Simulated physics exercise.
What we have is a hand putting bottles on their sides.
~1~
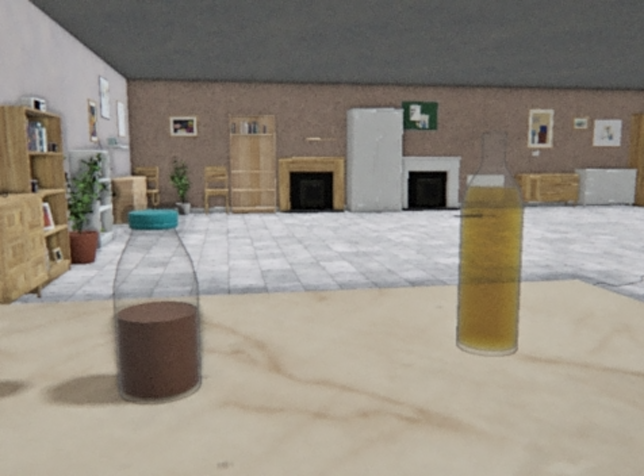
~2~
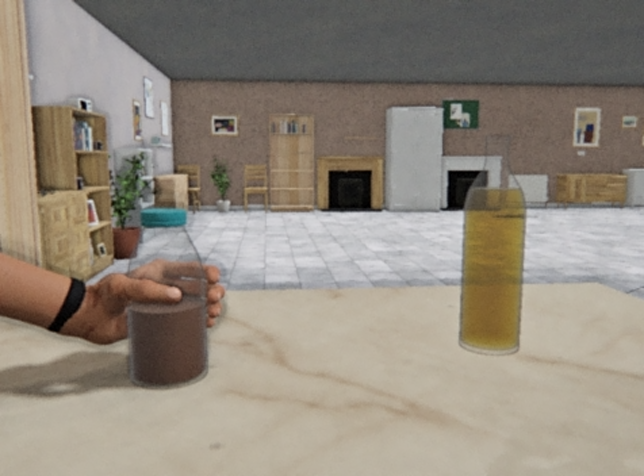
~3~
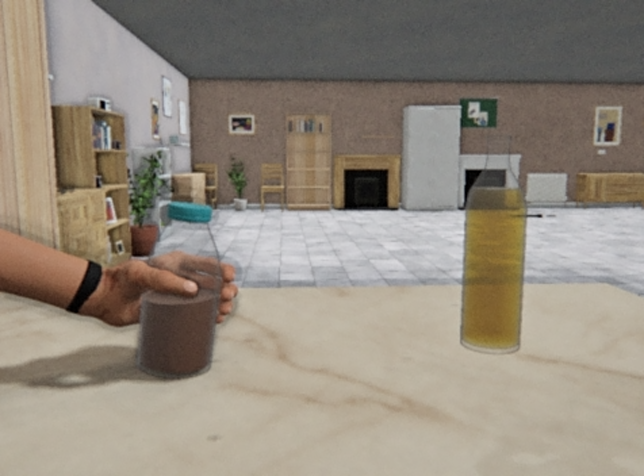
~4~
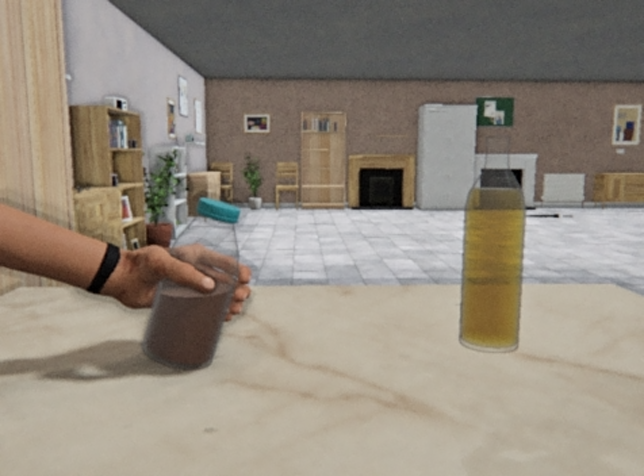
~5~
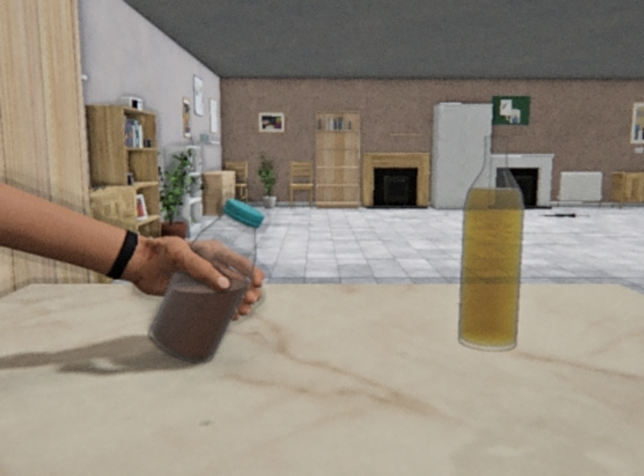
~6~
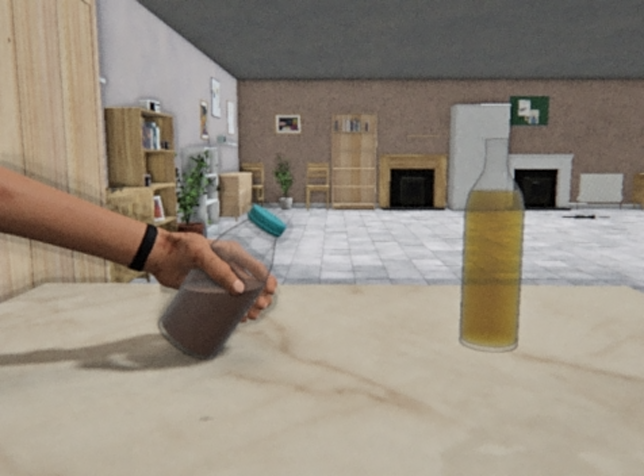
A hand grips the capped left bottle of brown liquid and tilts it rightward.
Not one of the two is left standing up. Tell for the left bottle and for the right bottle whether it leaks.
Left: It holds. Right: It leaks.
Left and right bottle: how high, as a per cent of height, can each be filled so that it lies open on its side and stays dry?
Around 18 percent for the first, 24 percent for the second.
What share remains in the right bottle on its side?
Something like 35 percent stays in.
Soon after, the left bottle is nearly down; left bottle, nothing comes out.
Later, the left bottle lies flat; left bottle, nothing comes out.
In the end, both lie flat; left bottle, nothing comes out; right bottle, it is running out of the neck.
